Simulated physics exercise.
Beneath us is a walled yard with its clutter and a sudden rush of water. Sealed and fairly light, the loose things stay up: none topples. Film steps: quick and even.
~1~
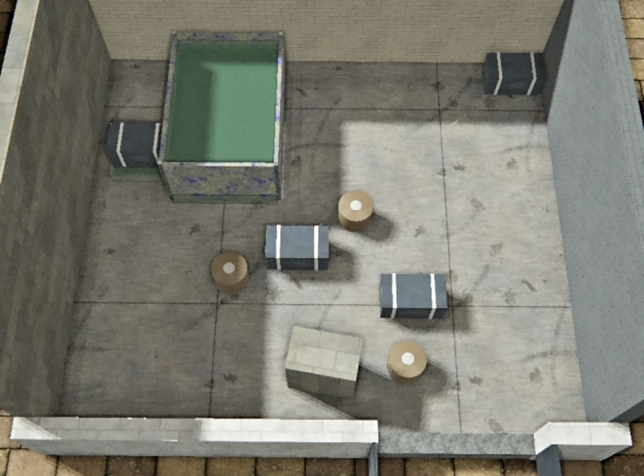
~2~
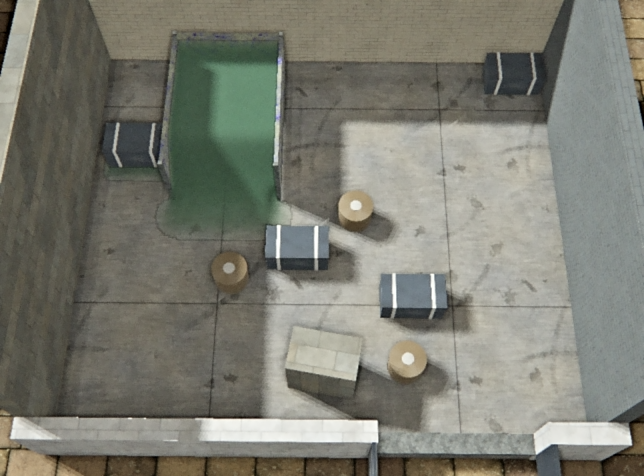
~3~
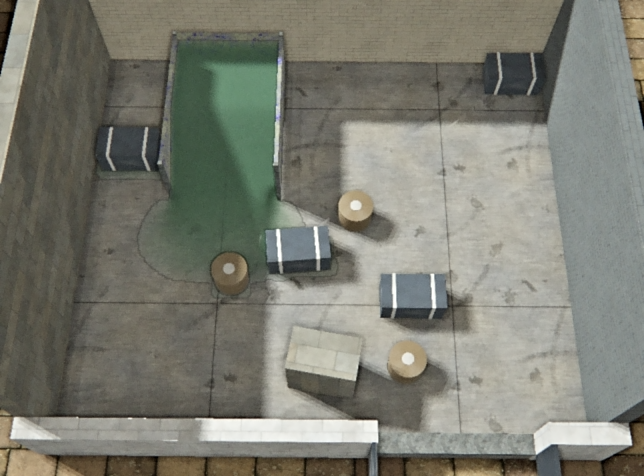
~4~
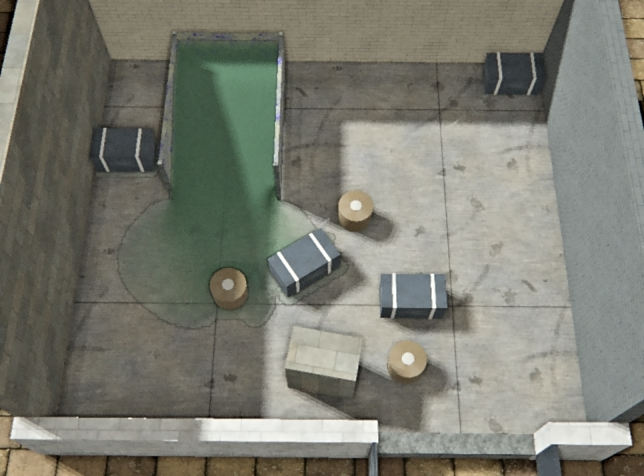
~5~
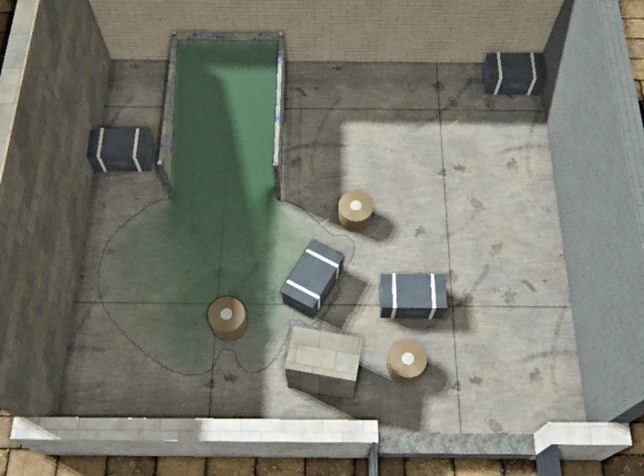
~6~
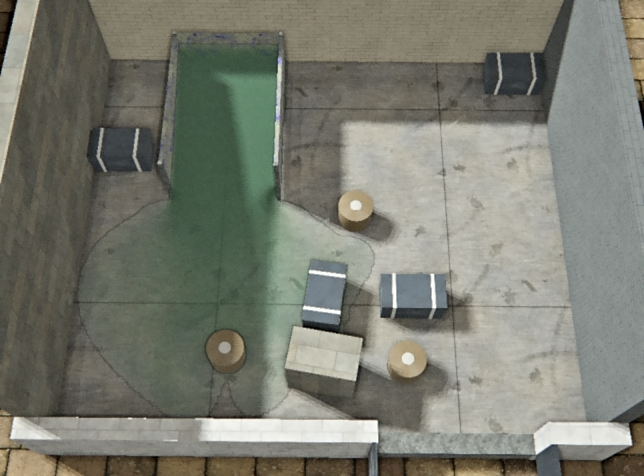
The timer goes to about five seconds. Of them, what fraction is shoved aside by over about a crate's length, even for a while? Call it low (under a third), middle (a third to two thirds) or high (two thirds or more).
High.
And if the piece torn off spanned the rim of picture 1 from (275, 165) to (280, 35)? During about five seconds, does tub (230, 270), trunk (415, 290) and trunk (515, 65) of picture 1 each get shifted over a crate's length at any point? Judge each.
In turn: Stayed within it, moved that far, moved that far.
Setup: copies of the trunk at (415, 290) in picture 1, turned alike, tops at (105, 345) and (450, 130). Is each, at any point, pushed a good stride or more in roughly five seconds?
Answers in the order given: Went past the threshold, stayed within the threshold.
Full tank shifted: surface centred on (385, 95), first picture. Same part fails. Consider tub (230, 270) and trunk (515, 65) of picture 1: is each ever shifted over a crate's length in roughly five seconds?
The first one fell short, the second fell short.
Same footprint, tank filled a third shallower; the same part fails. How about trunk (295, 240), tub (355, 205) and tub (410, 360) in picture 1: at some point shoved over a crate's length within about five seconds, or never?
The first passed the mark, the next stayed below the mark, and the last passed the mark.
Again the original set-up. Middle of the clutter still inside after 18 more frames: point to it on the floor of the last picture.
That averages to about (400, 257) on the floor.
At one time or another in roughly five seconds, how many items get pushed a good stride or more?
It adds up to 5.
A moment on, 2 of 7 are well off their spots; 2 afloat.
Next, 4 of 7 are well off their spots; 2 afloat.
Later, 4 of 7 are well off their spots; 3 afloat.
In the end, 5 of 7 are well off their spots, and 5 have been at some point; 4 afloat.
